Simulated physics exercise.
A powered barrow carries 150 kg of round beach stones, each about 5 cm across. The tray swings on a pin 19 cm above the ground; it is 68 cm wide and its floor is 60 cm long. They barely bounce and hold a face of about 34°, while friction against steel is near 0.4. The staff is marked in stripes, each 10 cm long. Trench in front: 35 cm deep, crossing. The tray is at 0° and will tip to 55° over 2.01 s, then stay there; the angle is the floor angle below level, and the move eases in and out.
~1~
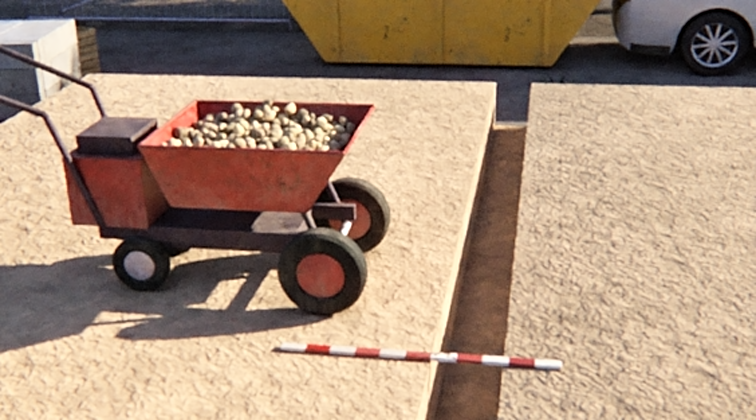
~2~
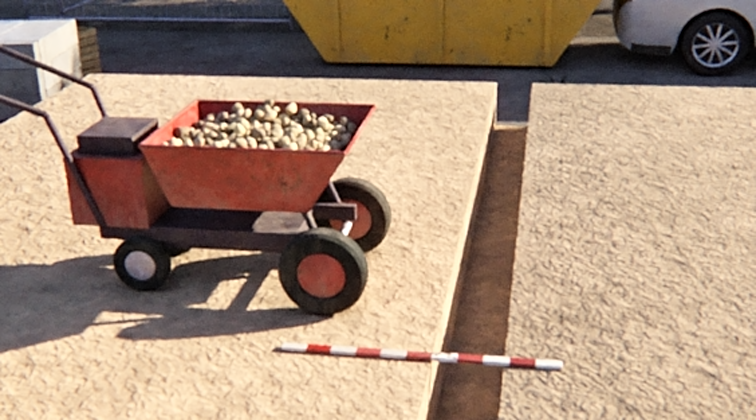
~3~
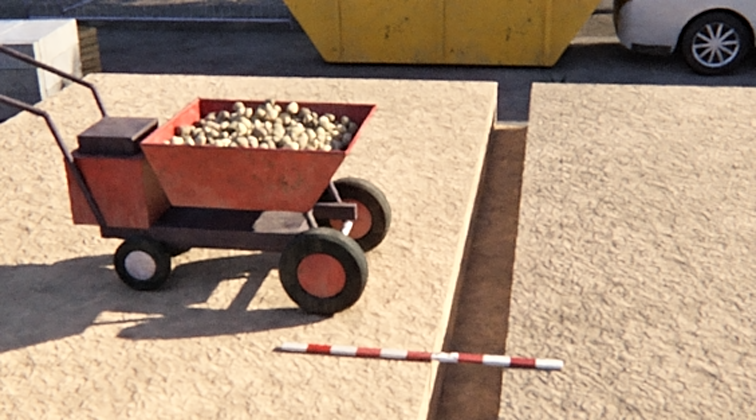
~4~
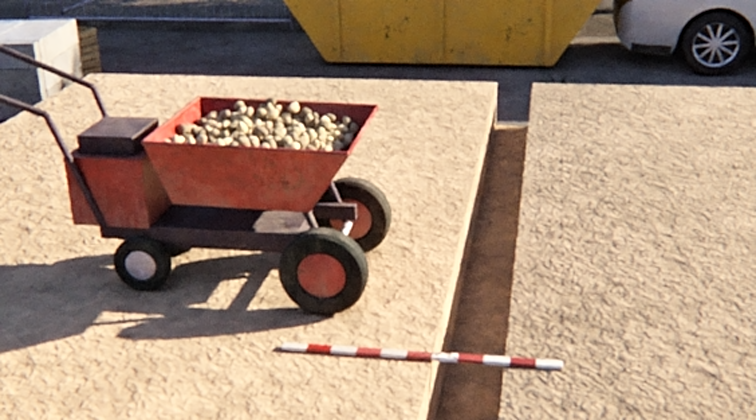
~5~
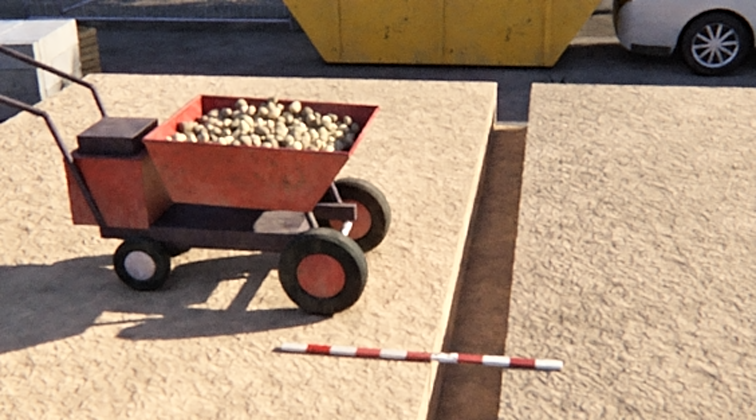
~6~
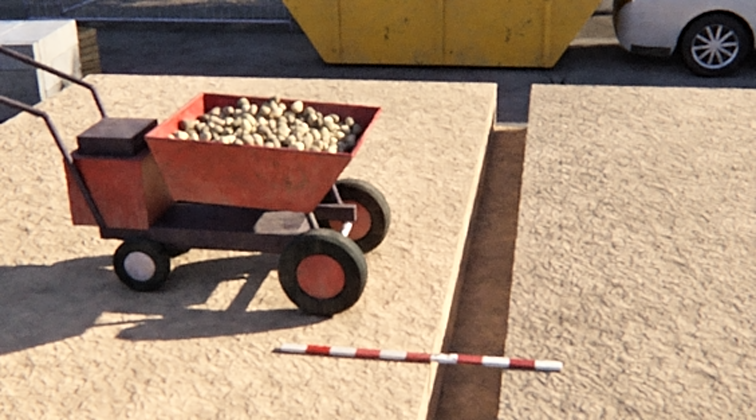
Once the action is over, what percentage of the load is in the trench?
About 46 in every hundred.
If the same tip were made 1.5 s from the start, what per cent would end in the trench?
Then roughly 45 percent.
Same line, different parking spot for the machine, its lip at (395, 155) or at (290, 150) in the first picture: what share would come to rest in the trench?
I'd say some 15 per cent and some 40 per cent.
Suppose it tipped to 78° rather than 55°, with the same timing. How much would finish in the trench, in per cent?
In that case some 65 per cent.
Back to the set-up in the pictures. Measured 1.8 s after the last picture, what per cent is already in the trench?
I'd say near 20 per cent at that time.
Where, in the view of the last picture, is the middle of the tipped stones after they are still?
Their middle lands near (484, 345).
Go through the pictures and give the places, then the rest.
In the first frame, lip at (344, 154), floor tilted 0°, highest stones at (256, 113).
In the second frame, lip at (346, 154), floor tilted 0°, highest stones at (257, 113).
In the third frame, the tray is at 1°, its lip at (347, 154); the top of the load is at (258, 112).
In the fourth frame, lip at (348, 154), floor tilted 1°, highest stones at (259, 111).
In the fifth frame, lip at (350, 155), floor tilted 2°, highest stones at (260, 110).
In the sixth frame, the tray is at 3°, its lip at (353, 157); the top of the load is at (254, 110).
Then, 1.2 s after the last picture the floor is at 46°, 100 % in the tray; the foremost stones are at (435, 178).
Then, 1.8 s after the last picture the floor is at 55°, 78 % in the tray, 1 % short of the trench, 19 % in the trench, 2 % past the trench; the foremost stones are at (537, 286).
Then, 2.2 s after the last picture the floor is at 55°, 63 % in the tray, 29 % in the trench, 8 % past the trench; the foremost stones are at (603, 286).
Then, 4.1 s after the last picture the floor is at 55°, 46 % in the tray, 46 % in the trench, 9 % past the trench; the foremost stones are at (694, 304).
